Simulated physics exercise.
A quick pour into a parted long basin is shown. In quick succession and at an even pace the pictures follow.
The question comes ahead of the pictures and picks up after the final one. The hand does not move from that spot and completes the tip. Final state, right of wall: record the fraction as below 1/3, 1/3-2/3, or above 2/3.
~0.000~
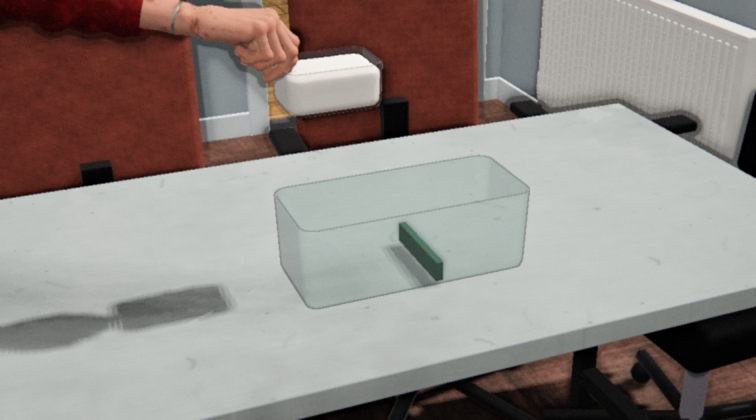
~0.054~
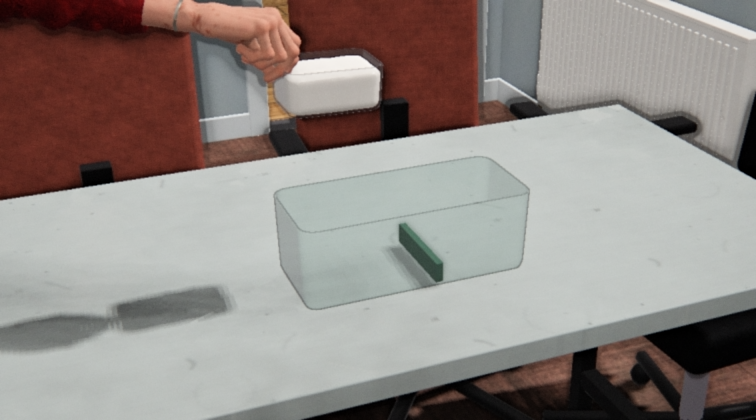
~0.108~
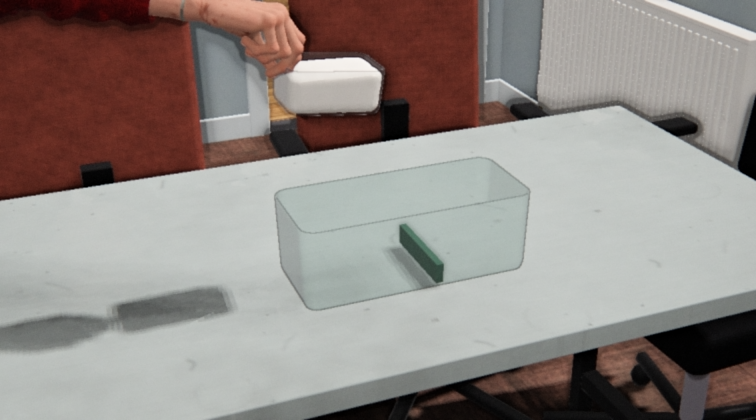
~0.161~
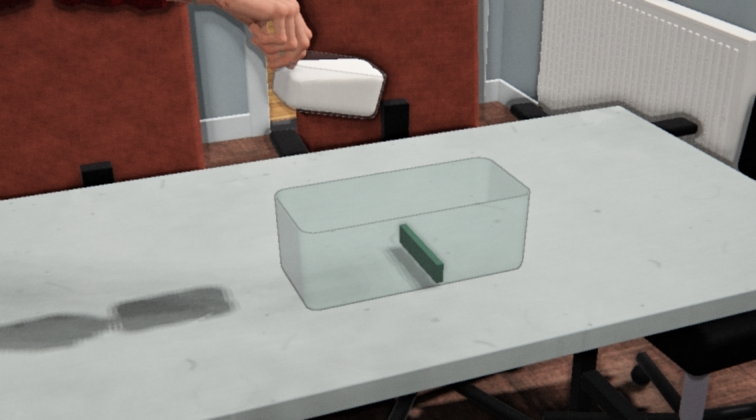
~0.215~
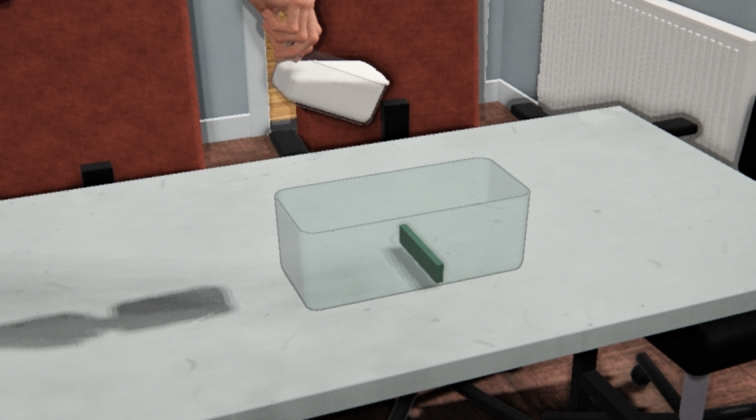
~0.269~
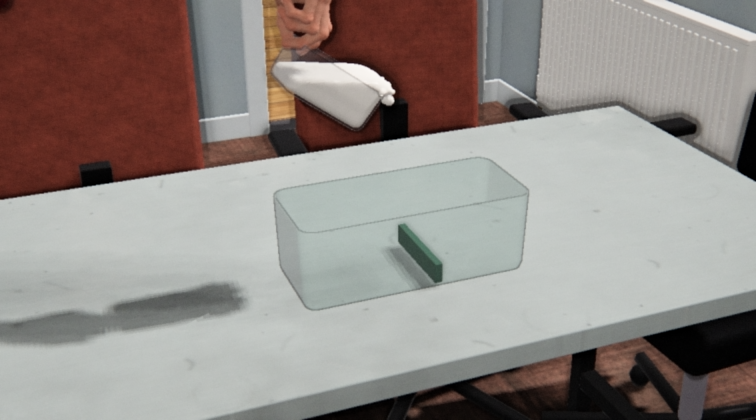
Recorded: 1/3-2/3.
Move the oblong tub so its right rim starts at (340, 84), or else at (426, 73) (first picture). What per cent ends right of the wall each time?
Close to 15 in a hundred, then close to 75 in a hundred.
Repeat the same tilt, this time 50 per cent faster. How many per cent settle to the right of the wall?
It works out near 30 %.
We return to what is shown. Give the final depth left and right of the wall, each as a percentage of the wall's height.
30 per cent left, 40 per cent right.
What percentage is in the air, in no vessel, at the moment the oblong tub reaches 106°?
It comes to around 40 per cent.
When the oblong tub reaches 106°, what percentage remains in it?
I'd put it at some 5 in a hundred.
A moment on, the oblong tub is tipped right over and 7 per cent is still to pour, 15 is left of the wall and 36 right of it.
Next, the oblong tub is tipped right over and 0 per cent is still to pour, 44 is left of the wall and 52 right of it.
Then the oblong tub is tipped right over and 0 per cent is still to pour, 48 is left of the wall and 50 right of it.
Later the oblong tub is tipped right over and 0 per cent is still to pour, 48 is left of the wall and 51 right of it.
In the end 48 per cent lies left of the wall, 51 right of it and 2 outside.
